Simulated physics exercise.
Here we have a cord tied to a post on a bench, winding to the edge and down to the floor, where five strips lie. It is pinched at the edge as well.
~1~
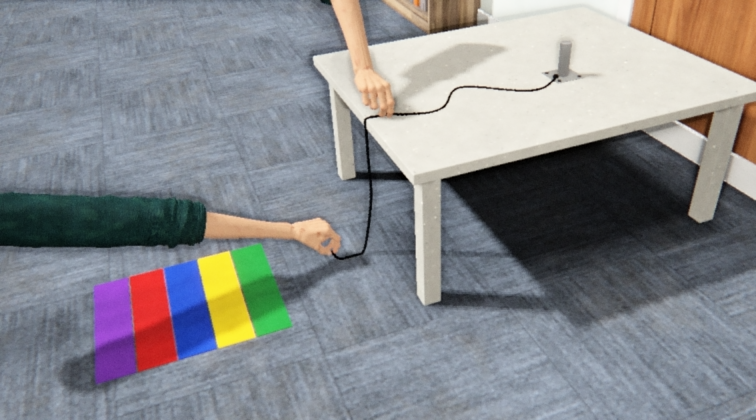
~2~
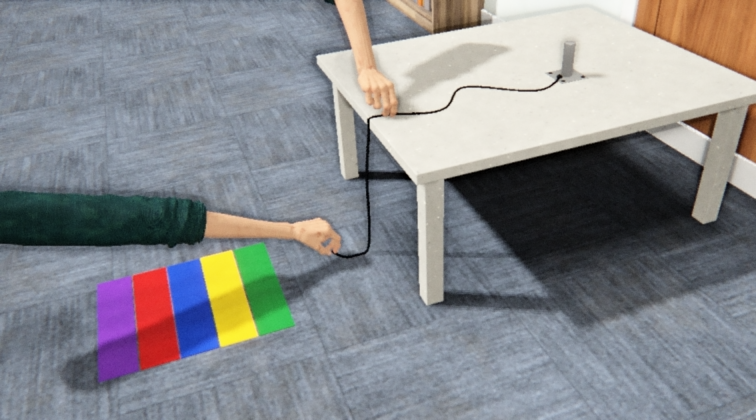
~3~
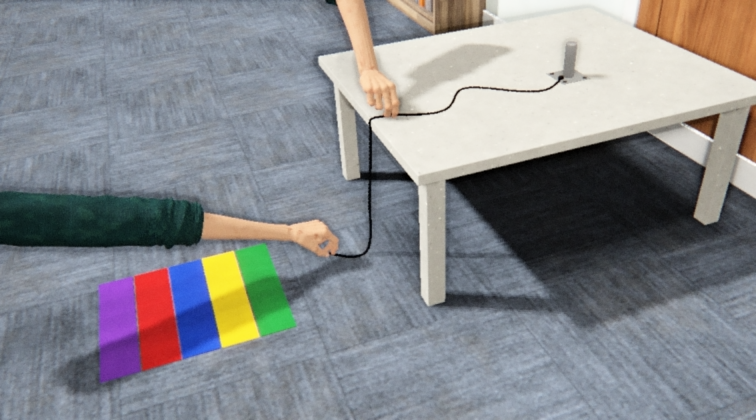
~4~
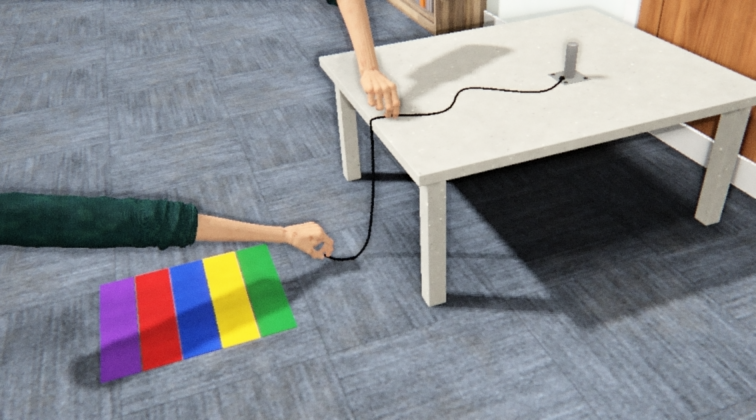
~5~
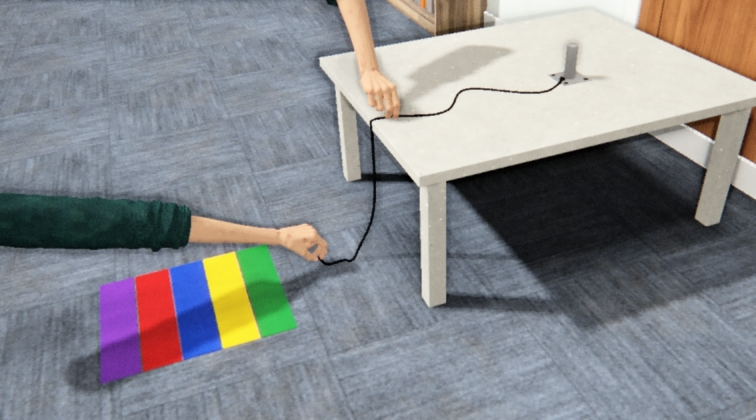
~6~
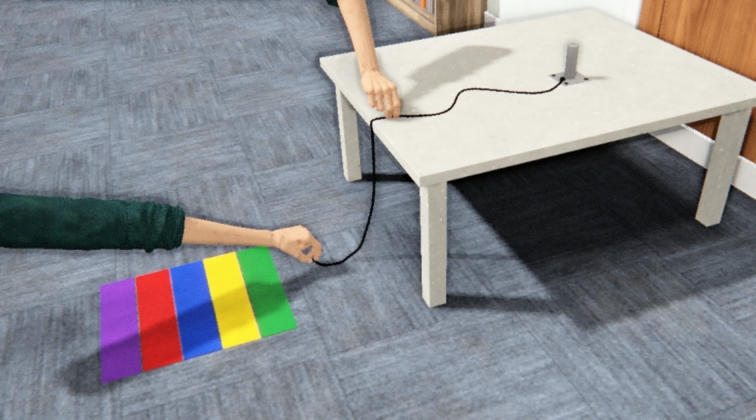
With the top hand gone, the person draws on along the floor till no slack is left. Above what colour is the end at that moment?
It halts on the blue strip.
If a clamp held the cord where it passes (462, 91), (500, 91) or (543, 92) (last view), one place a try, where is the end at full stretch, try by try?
The places are (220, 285), (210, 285) and (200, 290).
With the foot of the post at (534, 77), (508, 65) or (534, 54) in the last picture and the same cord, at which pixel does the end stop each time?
Try by try, around (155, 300), (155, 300) and (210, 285).
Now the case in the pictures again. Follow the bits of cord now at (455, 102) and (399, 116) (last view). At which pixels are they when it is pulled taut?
The first at (429, 108), the second at (364, 132).
Soon after, end near (254, 274); over green.
Then, end near (215, 284); over yellow.
At full stretch, end near (191, 291); over blue. Over blue.
